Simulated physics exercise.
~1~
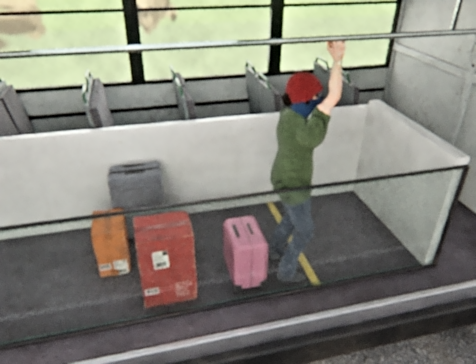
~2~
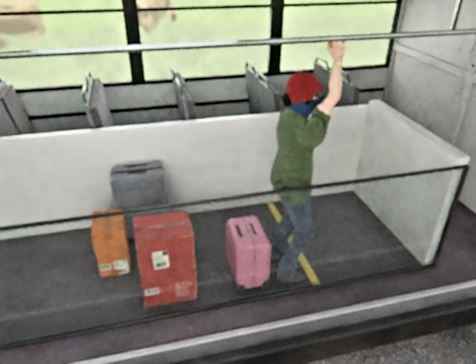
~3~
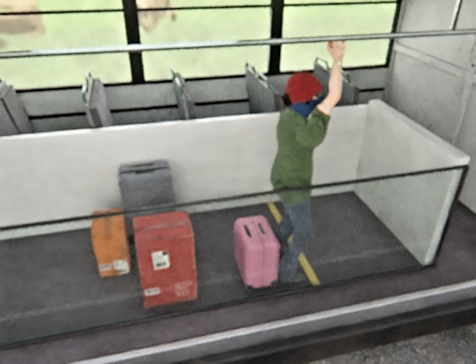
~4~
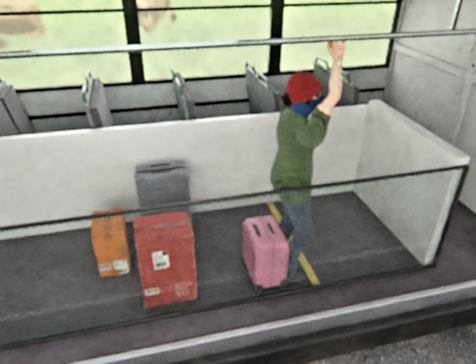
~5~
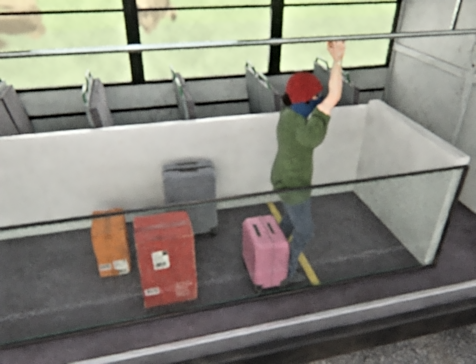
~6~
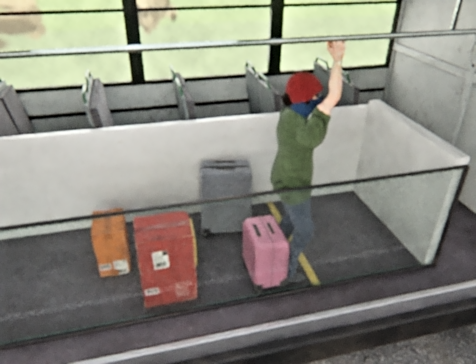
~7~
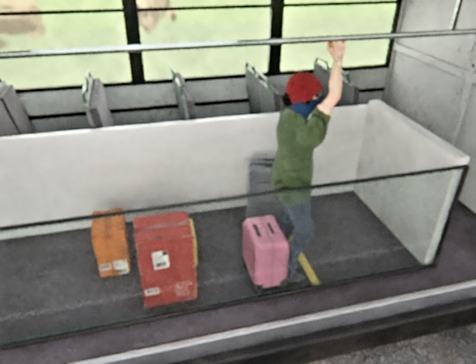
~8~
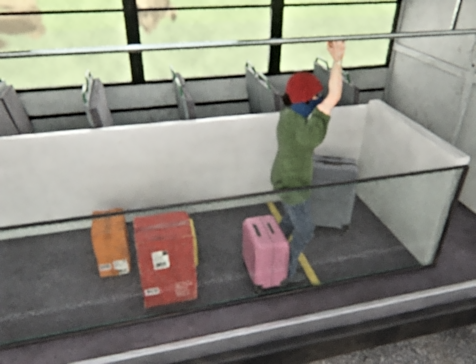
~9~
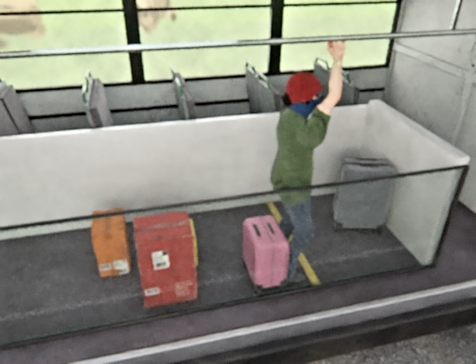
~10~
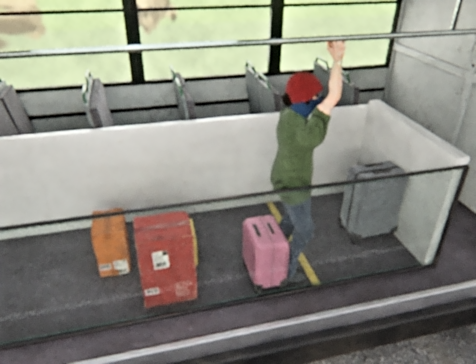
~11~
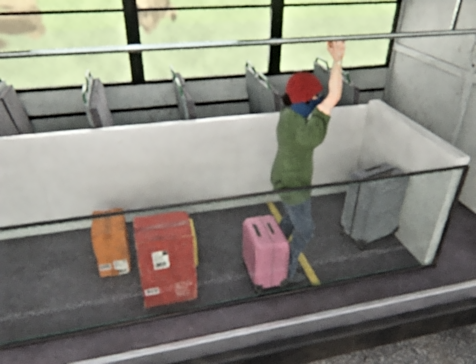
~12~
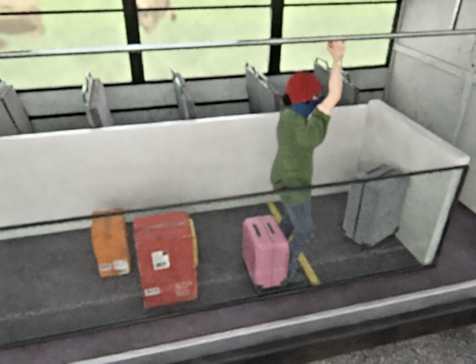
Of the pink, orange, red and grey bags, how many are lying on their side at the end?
None of them are lying on their side. The pink, orange, red and grey bags are all still upright at the end.
